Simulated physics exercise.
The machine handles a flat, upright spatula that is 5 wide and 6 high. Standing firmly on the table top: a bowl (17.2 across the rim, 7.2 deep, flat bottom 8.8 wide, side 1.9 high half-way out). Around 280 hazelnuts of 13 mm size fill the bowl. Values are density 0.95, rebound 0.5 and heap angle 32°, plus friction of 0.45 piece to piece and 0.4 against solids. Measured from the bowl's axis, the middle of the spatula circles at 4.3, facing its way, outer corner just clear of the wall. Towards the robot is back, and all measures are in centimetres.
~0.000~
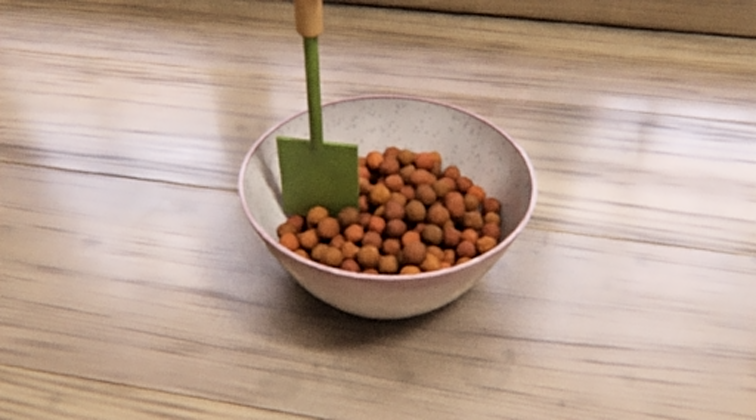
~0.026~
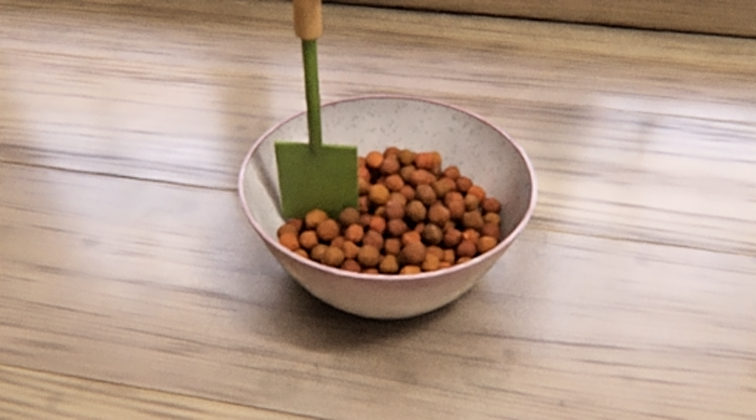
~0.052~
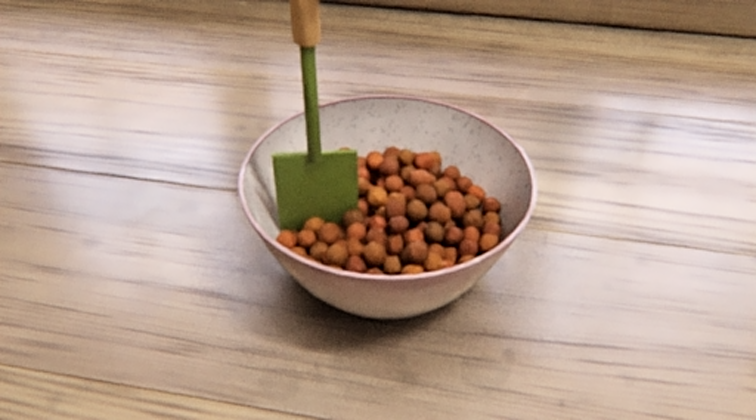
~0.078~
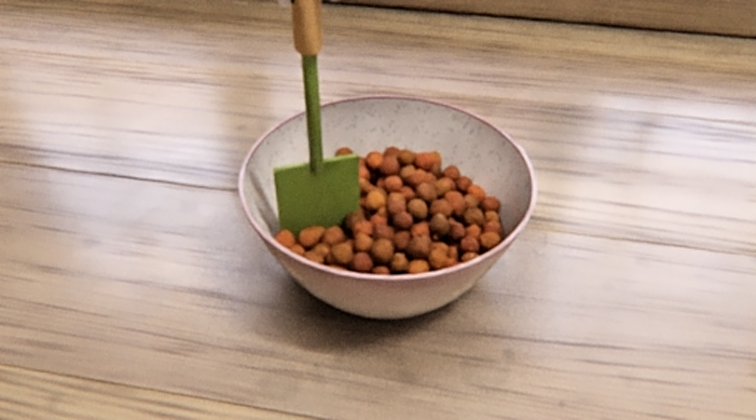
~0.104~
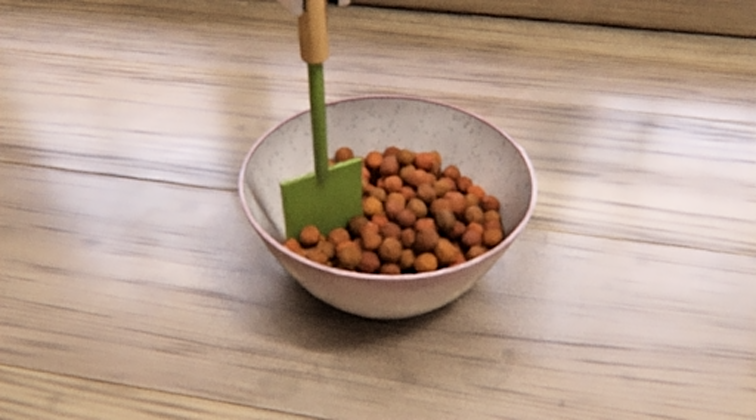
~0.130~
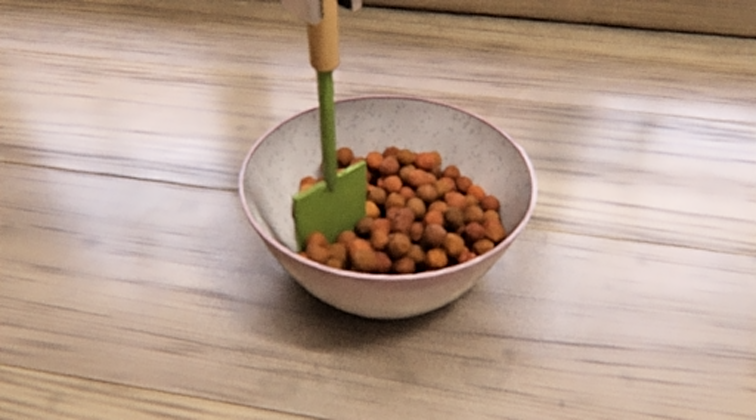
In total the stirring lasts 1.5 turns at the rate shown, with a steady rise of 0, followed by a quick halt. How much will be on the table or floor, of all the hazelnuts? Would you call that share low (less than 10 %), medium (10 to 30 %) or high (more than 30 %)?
I would call it medium.
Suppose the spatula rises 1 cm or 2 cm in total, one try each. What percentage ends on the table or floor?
Some 15 and some 15 per cent.
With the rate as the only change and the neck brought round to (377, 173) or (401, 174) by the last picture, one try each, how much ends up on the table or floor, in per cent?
About 35 per cent, then about 45 per cent.
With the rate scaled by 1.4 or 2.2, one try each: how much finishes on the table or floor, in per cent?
Roughly 30 and 45 per cent.
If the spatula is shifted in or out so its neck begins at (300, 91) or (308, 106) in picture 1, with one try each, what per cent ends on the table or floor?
Roughly 5 % and 15 %.
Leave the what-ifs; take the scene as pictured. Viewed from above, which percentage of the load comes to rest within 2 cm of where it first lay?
Roughly 10 per cent.
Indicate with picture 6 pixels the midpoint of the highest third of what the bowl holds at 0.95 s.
In the last picture it sits around (402, 256).
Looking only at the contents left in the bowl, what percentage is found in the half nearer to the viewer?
I'd put it near 30 per cent.
After 0.54 s, 243° round, highest piece 9 above the table; 260 in the bowl, 10 on the table or floor, 5 in flight or on the tool.
After 0.95 s, 75° round, highest piece 9 above the table; 232 in the bowl, 39 on the table or floor, 4 in flight or on the tool.
After 1.35 s, 180° round, highest piece 7 above the table; 220 in the bowl, 55 on the table or floor.
After 2.05 s, 180° round, highest piece 7 above the table; 220 in the bowl, 55 on the table or floor.
In the end, 220 in the bowl, 55 on the table or floor. That is 20 % on the table or floor.
